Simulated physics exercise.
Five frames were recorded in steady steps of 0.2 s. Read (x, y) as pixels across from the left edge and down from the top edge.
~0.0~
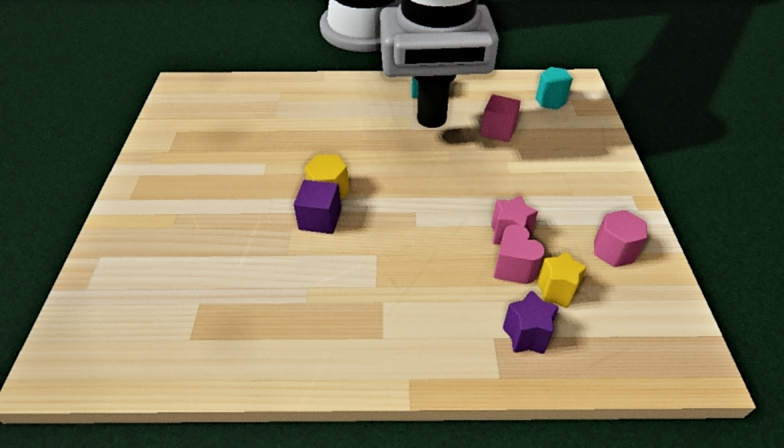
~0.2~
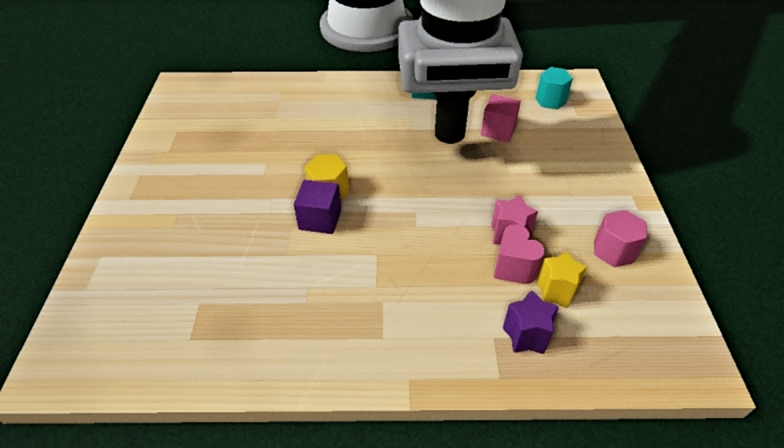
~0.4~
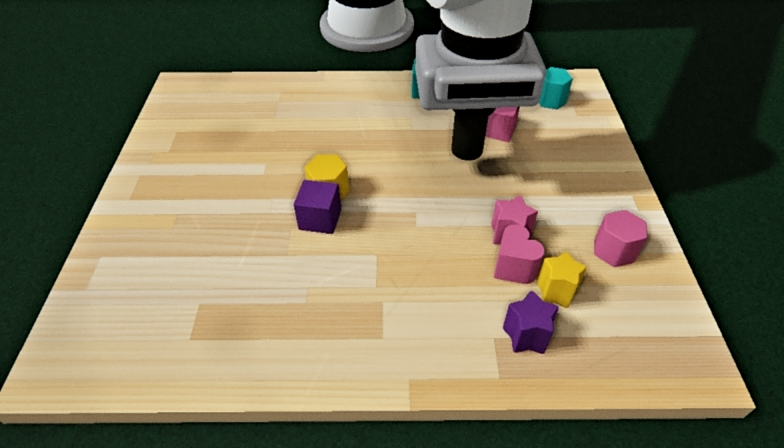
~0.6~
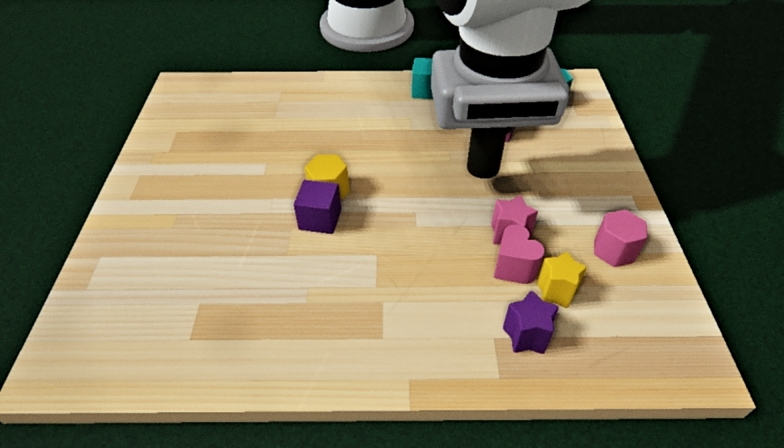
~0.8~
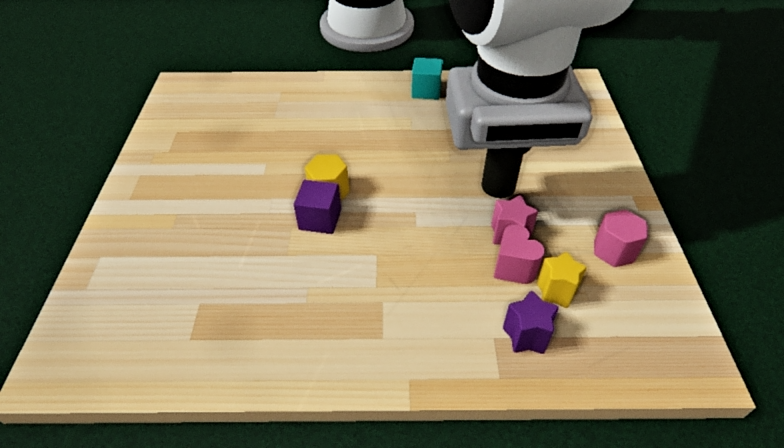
At the start, a robot arm holds a black pusher near the back of a wooden board scattered with pink, purple, yellow and teal blocks. The arm then moves the pusher steadily forward and to the right, ending just behind the pink star-shaped block, while the blocks stay still.
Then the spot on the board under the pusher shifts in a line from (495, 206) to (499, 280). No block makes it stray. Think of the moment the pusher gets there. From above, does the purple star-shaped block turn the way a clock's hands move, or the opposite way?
Viewed from overhead, the purple star-shaped block winds up turned clockwise.
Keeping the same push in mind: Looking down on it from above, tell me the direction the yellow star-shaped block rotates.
It turns round anticlockwise.
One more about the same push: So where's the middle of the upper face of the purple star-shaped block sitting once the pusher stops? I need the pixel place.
When the path ends, it will be at (552, 349).
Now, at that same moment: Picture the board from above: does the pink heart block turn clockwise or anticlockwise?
Prediction: Counterclockwise.
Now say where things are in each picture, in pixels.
Pusher tip (432, 119); block tops, pink star-shaped block (516, 209); pink heart block (520, 243); purple star-shaped block (535, 311); yellow star-shaped block (566, 267), in the first picture.
Pusher (450, 134); blocks unchanged, in the second picture.
Pusher (467, 151); blocks unchanged, in the third picture.
Pusher (483, 168); blocks unchanged, in the fourth picture.
Pusher (498, 187); pink star-shaped block (516, 209); pink heart block (520, 243); purple star-shaped block (535, 311); yellow star-shaped block (566, 267), in the fifth picture.
Halfway along, pusher (500, 222); pink star-shaped block (522, 238), turned 15° anticlockwise; pink heart block (527, 270).
At the end, pusher (503, 261); pink star-shaped block (534, 276), turned 30° anticlockwise; pink heart block (552, 311), turned 25° anticlockwise; purple star-shaped block (552, 349), turned 30° clockwise; yellow star-shaped block (574, 275), turned 30° anticlockwise.
